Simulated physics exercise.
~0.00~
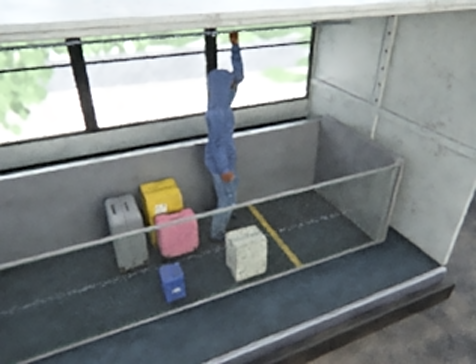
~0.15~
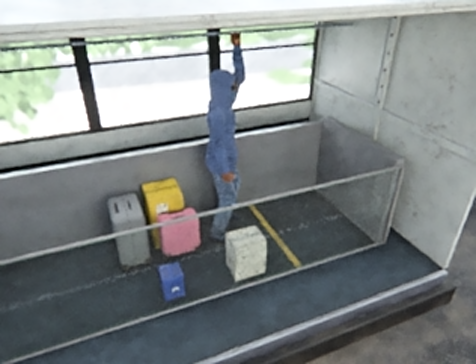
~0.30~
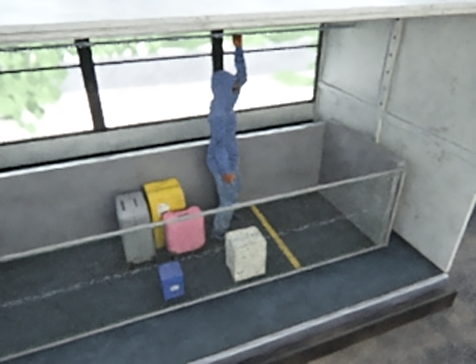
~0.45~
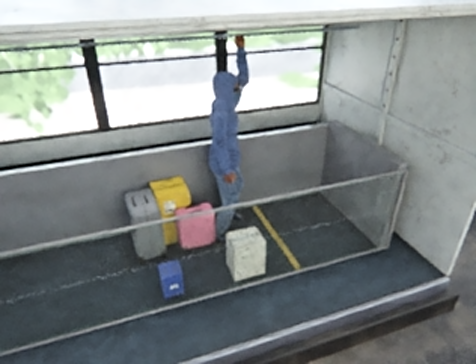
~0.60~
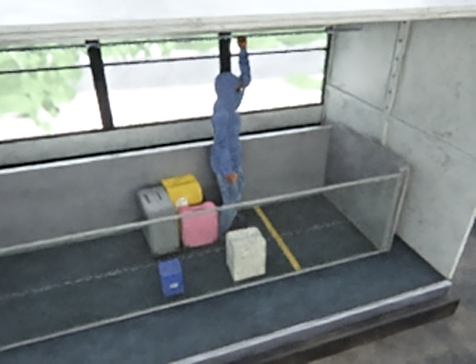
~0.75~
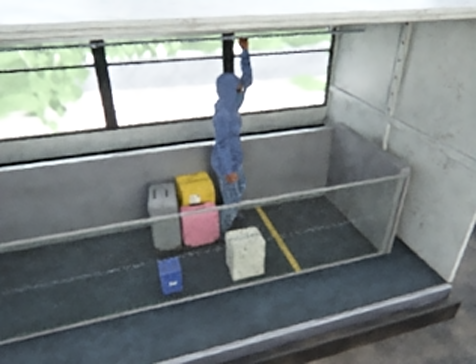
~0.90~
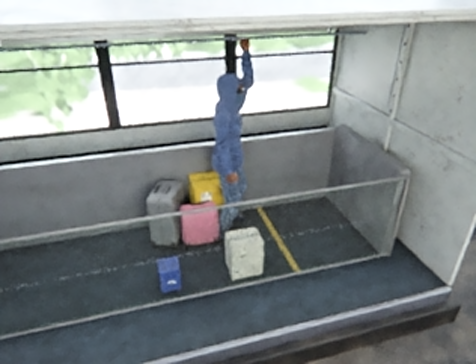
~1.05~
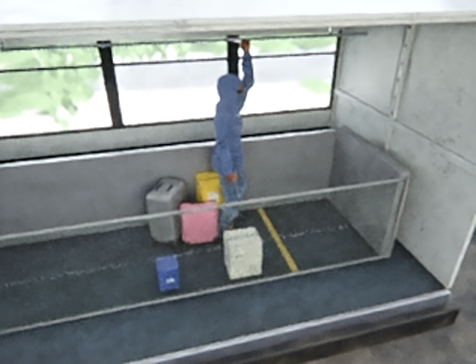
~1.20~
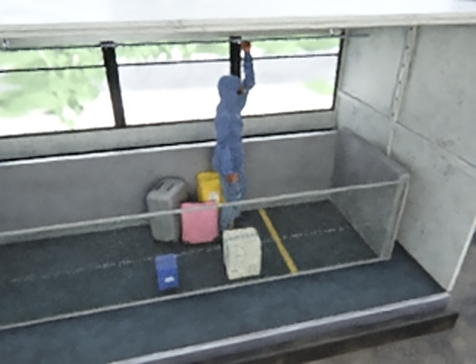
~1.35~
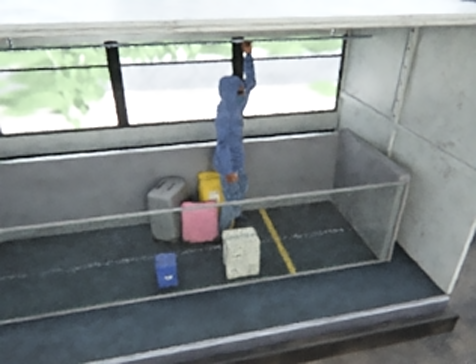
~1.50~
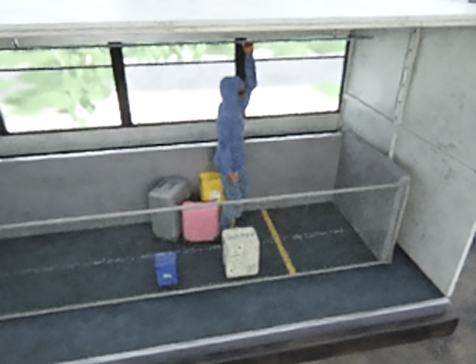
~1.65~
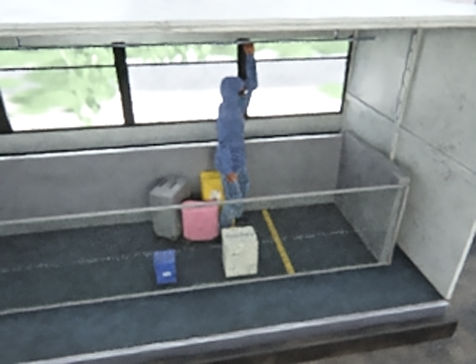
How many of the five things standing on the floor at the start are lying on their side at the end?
None of them are lying on their side; the white pack, blue tub, pink case, yellow bag and grey case all remain upright.
